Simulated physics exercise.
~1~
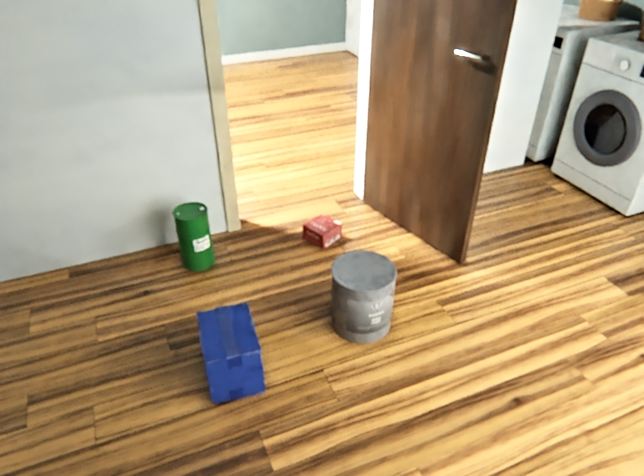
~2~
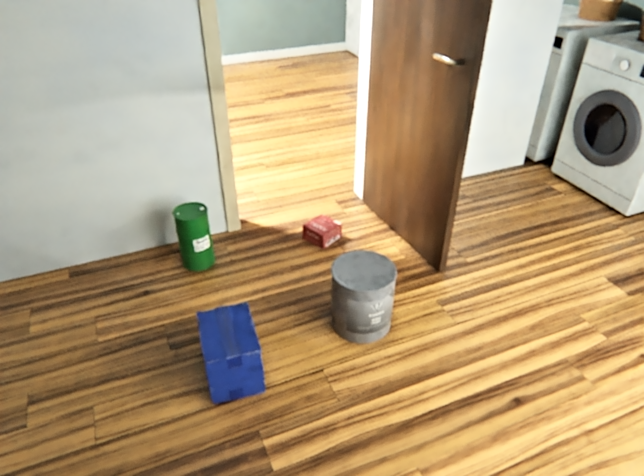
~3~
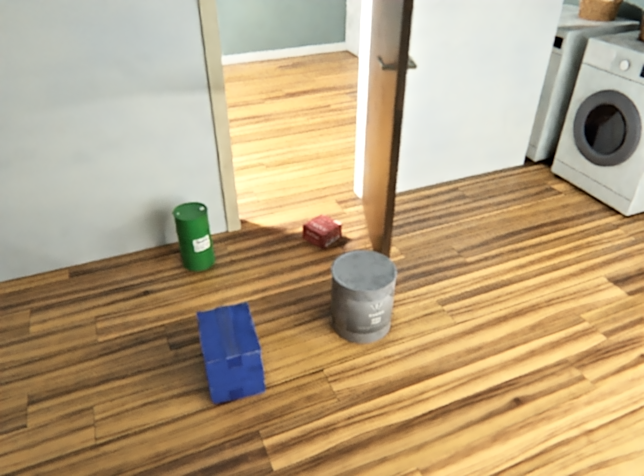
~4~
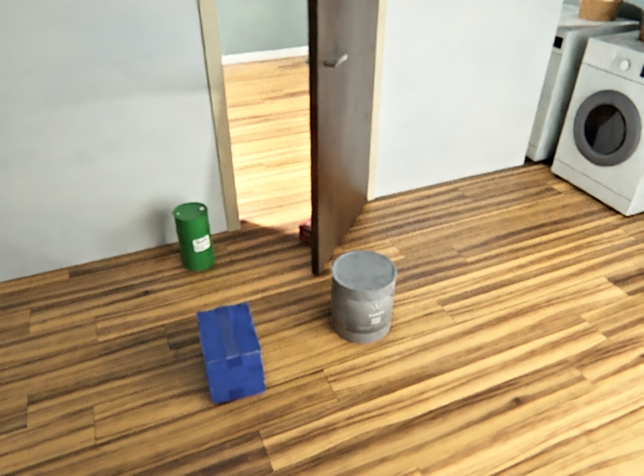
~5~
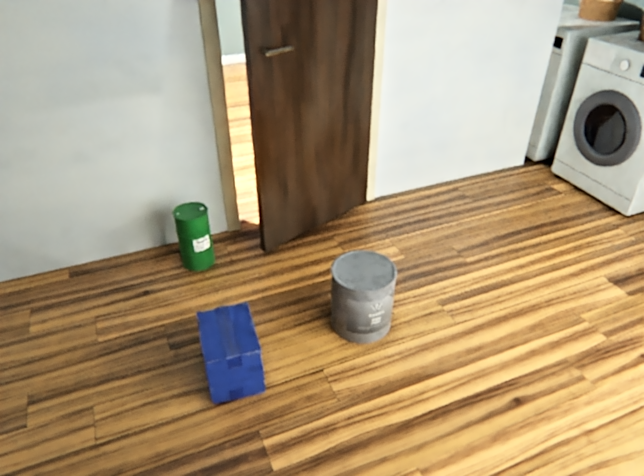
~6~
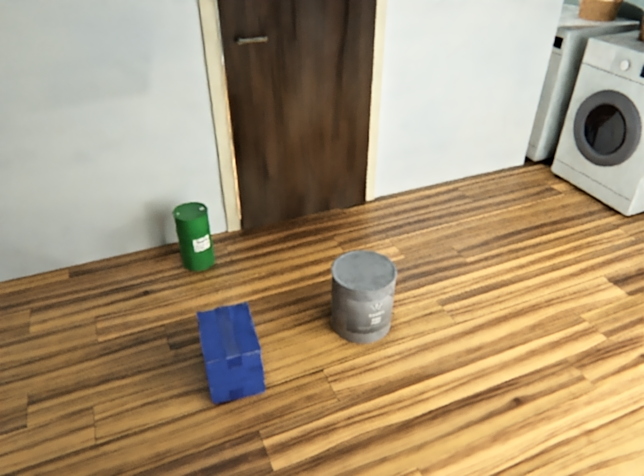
A brown door swung from wide open until it was fully shut, sweeping past a small red box near the doorway, which shifted and disappeared behind it, while the green canister, blue parcel and grey pail stayed put on the wooden floor.
